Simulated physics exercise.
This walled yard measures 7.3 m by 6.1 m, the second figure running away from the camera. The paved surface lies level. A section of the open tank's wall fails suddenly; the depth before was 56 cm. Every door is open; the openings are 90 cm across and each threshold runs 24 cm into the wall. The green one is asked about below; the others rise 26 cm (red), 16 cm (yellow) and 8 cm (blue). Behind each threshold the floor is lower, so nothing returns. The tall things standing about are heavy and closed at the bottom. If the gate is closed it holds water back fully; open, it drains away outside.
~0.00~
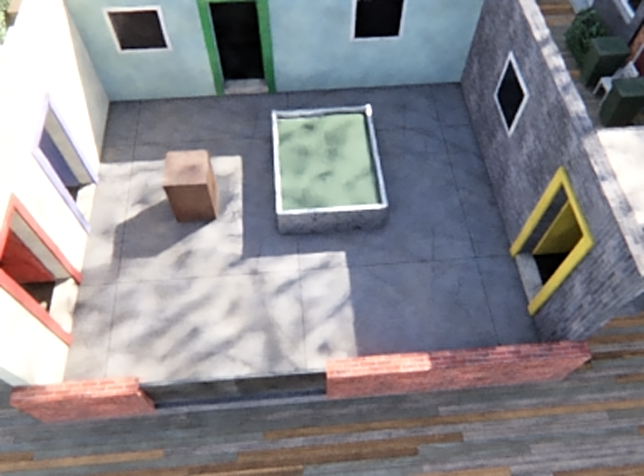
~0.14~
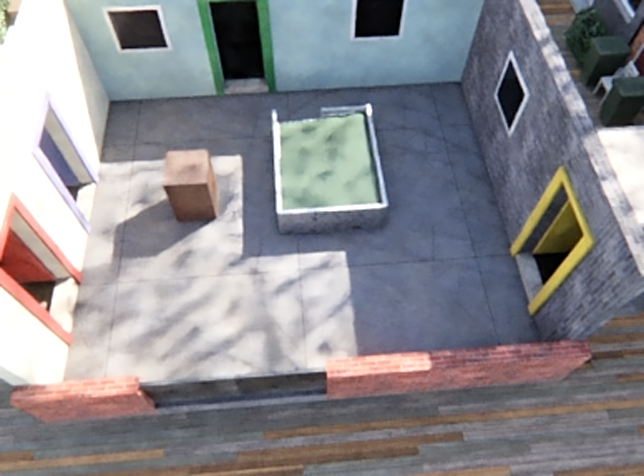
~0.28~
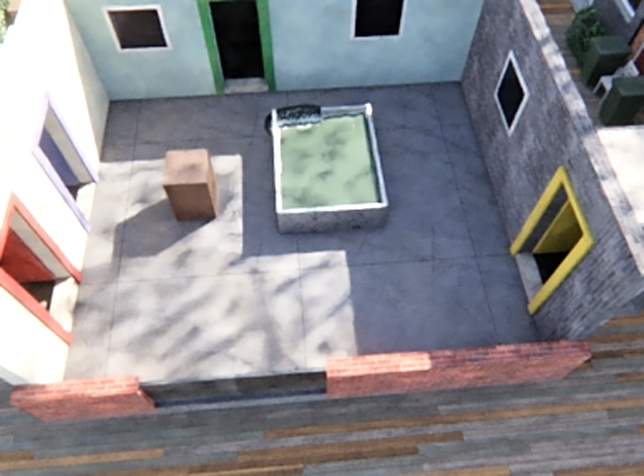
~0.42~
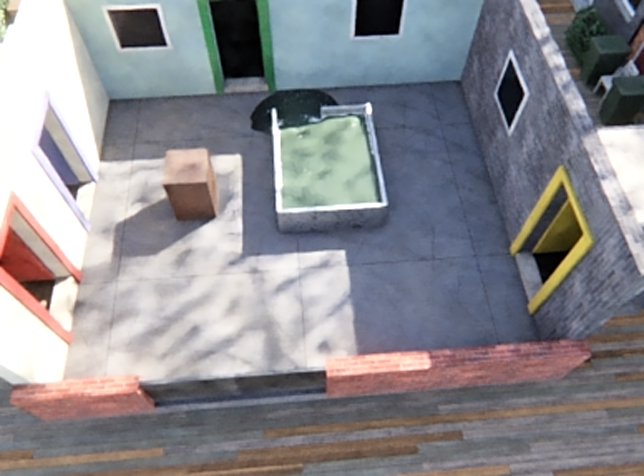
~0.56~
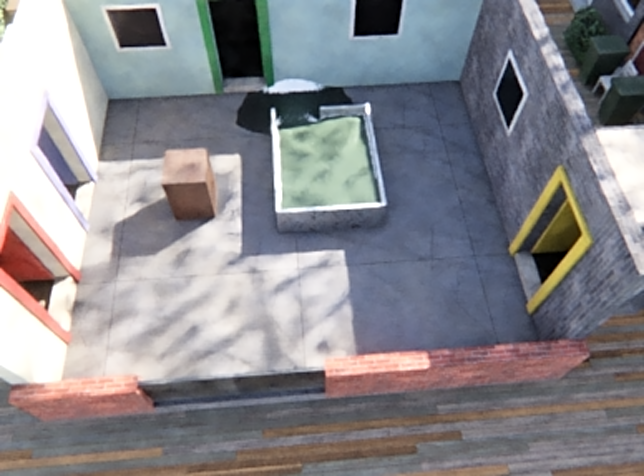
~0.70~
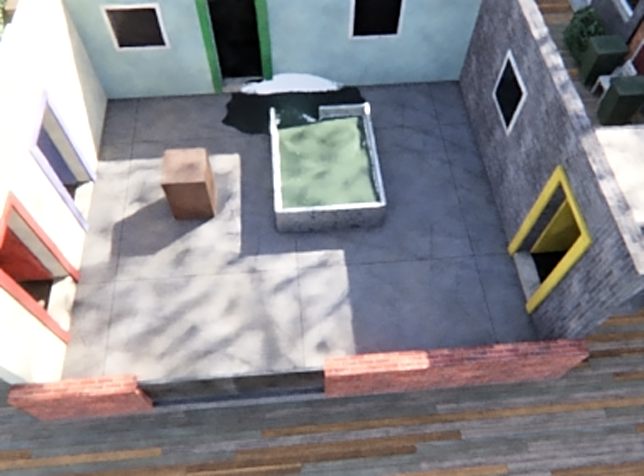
Water pours from the far side of a white-rimmed open tank of green water in a walled grey paved yard, seen from high above. A brown block stands left of the tank, with red and purple-framed openings at left, a green door behind, a yellow one at right and low brick in front. The dark sheet spreads behind the tank and leftward, reaching the green door, while the camera stays still.
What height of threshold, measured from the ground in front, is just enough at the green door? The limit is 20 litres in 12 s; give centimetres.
About 20 cm.
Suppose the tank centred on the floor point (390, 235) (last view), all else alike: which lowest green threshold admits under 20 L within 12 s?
Then roughly 8.5 cm.
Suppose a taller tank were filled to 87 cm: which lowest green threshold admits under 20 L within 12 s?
About 34 cm.
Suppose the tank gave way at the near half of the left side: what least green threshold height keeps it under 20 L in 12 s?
About 8.0 cm.
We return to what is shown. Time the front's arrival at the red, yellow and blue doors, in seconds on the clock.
Red 4.0 s, yellow 4.0 s, blue 2.8 s.
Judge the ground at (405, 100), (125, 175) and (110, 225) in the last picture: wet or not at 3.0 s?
In turn: Under water, under water, not reached.
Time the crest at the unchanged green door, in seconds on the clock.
Around 1.4 s.
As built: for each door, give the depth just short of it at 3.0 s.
Depths in cm: Red 0, yellow 0, blue 4, green 19.
After 1.4 s water covers 10 % of the floor, deepest (38 cm) near (293, 94); 25 cm at the green door, 5 litres in over its 16 cm threshold.
After 3.0 s water covers 30 % of the floor, deepest (26 cm) near (285, 94); 19 cm at the green door, 40 litres in over its 16 cm threshold.
After 12.0 s water covers 95 % of the floor, deepest (10 cm) near (327, 250); 6 cm at the green door, 46 litres in over its 16 cm threshold.
At the green door as built, the water arrived by 0.7 s and peaked near 25 cm at 1.4 s.
Run again over the same 12 s with other heights there, 31 litres in over 18 cm, 6 litres over 24.5 cm. The limit of 20 litres is kept from about 20 cm up.
